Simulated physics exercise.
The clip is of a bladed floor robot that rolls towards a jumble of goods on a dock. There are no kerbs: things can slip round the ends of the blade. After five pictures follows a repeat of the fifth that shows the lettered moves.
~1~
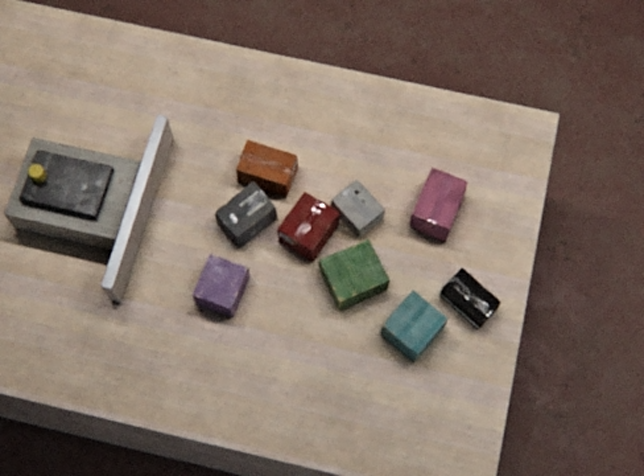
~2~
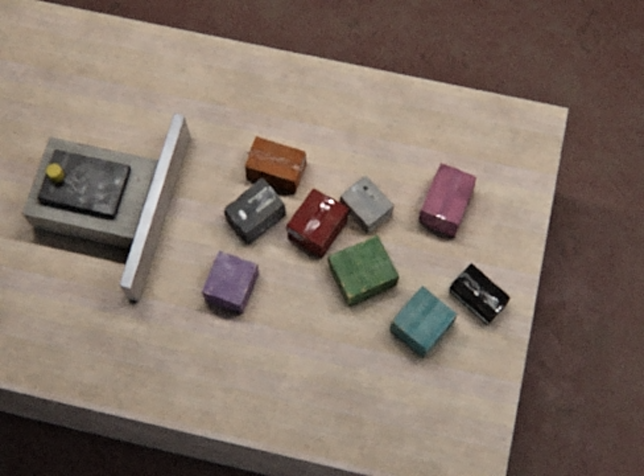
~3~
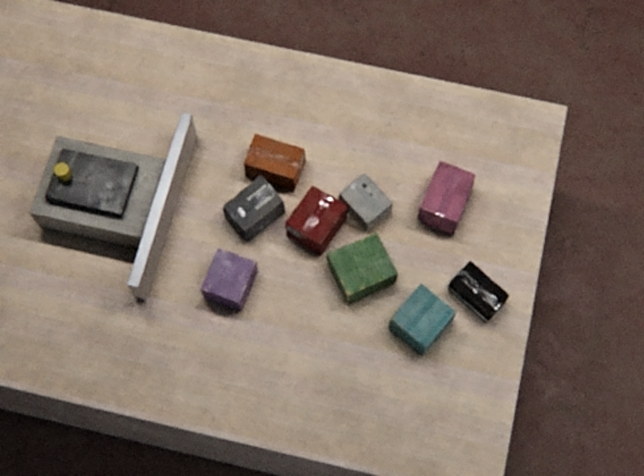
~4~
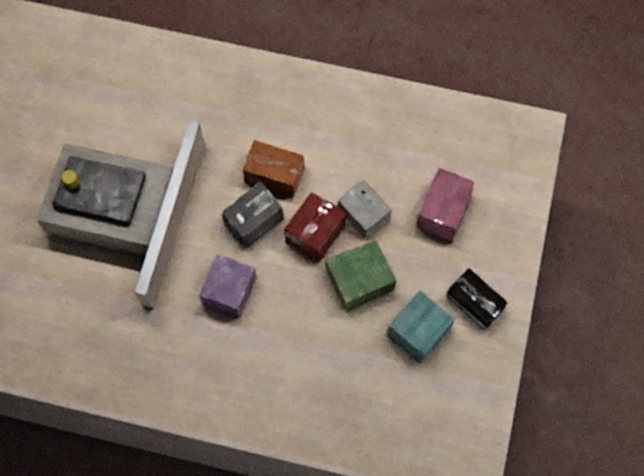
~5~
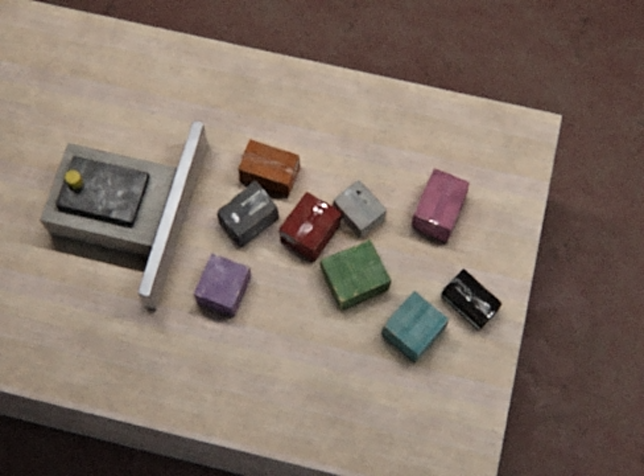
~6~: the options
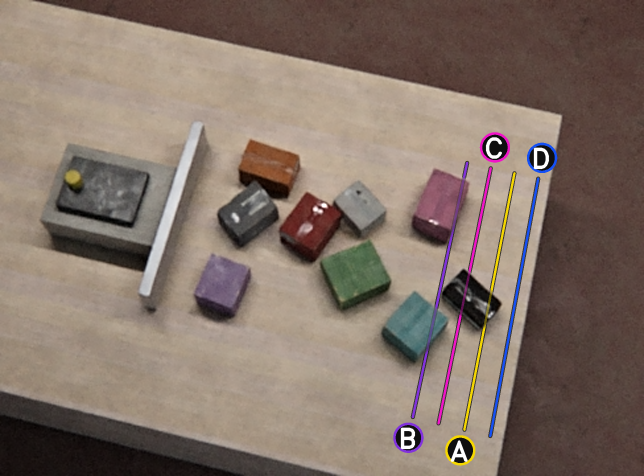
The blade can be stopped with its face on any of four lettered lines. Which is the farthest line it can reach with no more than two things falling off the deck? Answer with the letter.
As far as mark B.
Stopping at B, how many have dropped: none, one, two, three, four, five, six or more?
Two.
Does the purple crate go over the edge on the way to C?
By then, no.
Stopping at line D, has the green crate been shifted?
Yes.
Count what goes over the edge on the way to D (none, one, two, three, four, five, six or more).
In all, six or more.
On the marked copy, A at (491, 296); B at (441, 284); C at (466, 290); D at (515, 301).
Taking B. A third of the way, robot (204, 213); orange parcel (320, 178); purple crate (280, 298).
Two thirds of the way, robot (301, 235); black box (486, 303); pink box (502, 218).
When it is over, robot (376, 253); pink box over the edge; black box over the edge; two fallen.
As for the rest, A drops six; C drops five; D drops nine.
